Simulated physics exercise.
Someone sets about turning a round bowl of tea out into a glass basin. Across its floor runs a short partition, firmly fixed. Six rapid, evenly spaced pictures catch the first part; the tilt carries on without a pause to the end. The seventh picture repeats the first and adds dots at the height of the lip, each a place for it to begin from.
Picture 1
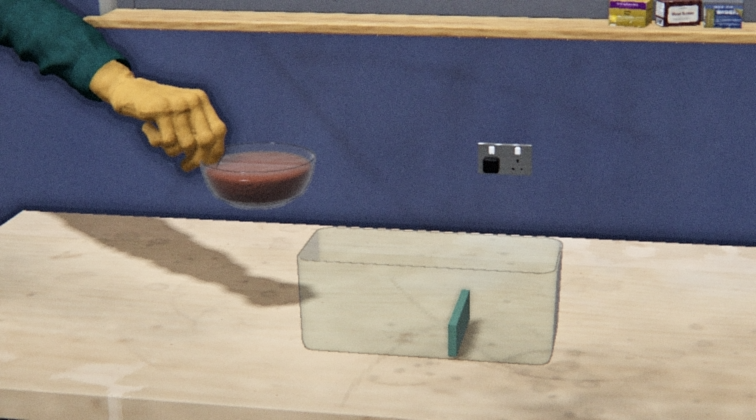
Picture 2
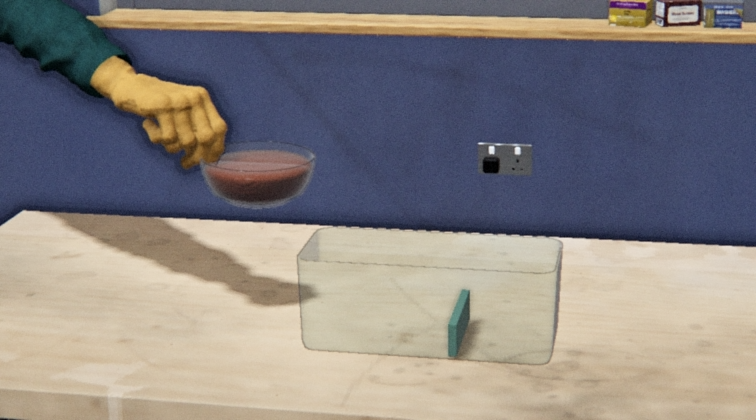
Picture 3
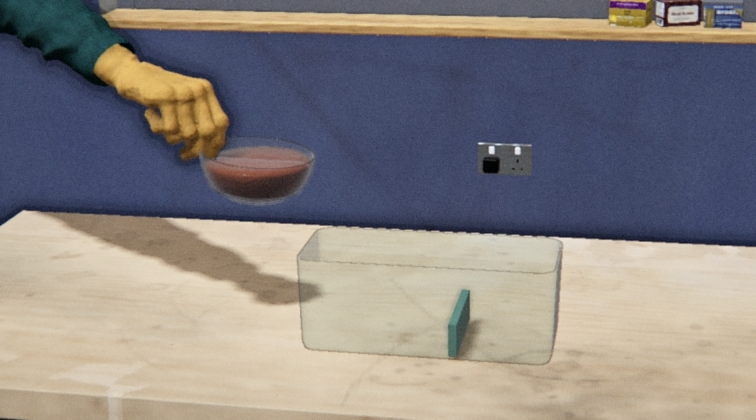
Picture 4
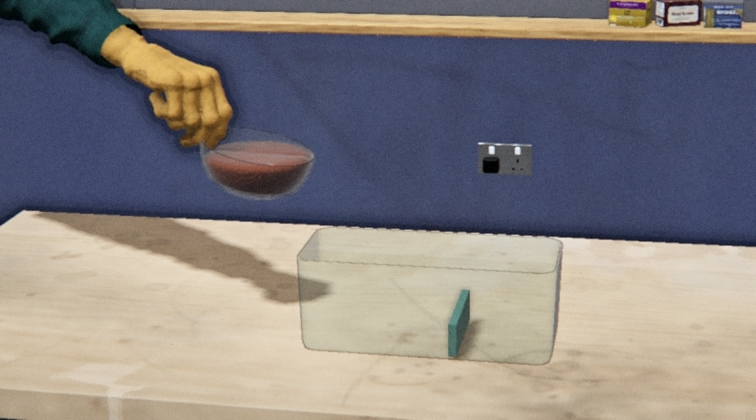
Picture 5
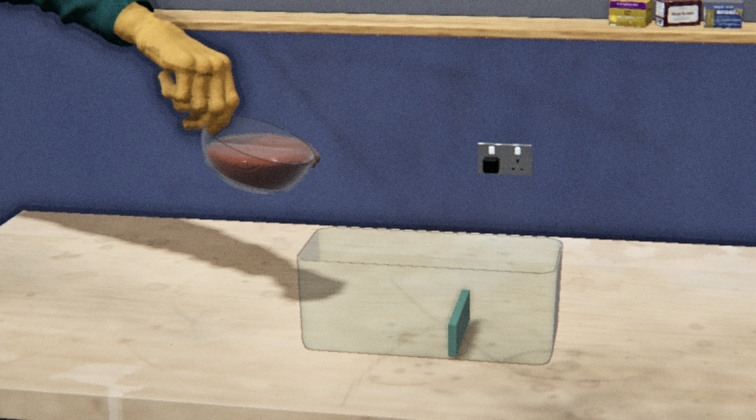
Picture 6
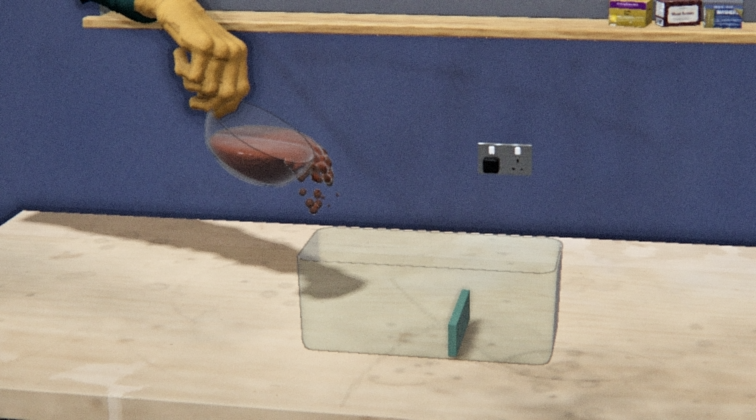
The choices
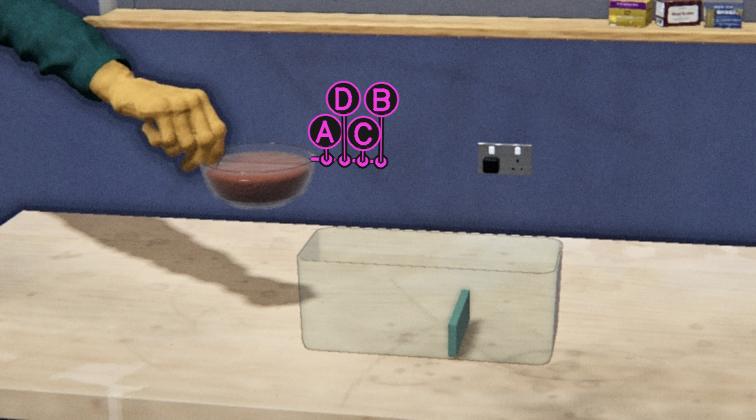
At first, a yellow-gloved hand holds a clear round bowl of reddish-brown contents level, above and left of a glass basin with a short green partition. The hand then rises, gradually tilting the bowl to the right, and small brown pieces slip over its lip and drop through the air.
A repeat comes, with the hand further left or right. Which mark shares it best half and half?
B is best.
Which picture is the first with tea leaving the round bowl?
In picture 5.
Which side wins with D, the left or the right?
The left one.
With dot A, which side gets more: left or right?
More ends on the left.
On the marked copy, A at (326, 159); B at (380, 161); C at (362, 161); D at (344, 160).
Choosing A, about 93 % ends left of the wall and 7 % right of it.
Choosing B, about 45 % ends left of the wall and 54 % right of it.
Choosing C, about 85 % ends left of the wall and 14 % right of it.
Choosing D, about 96 % ends left of the wall and 4 % right of it.
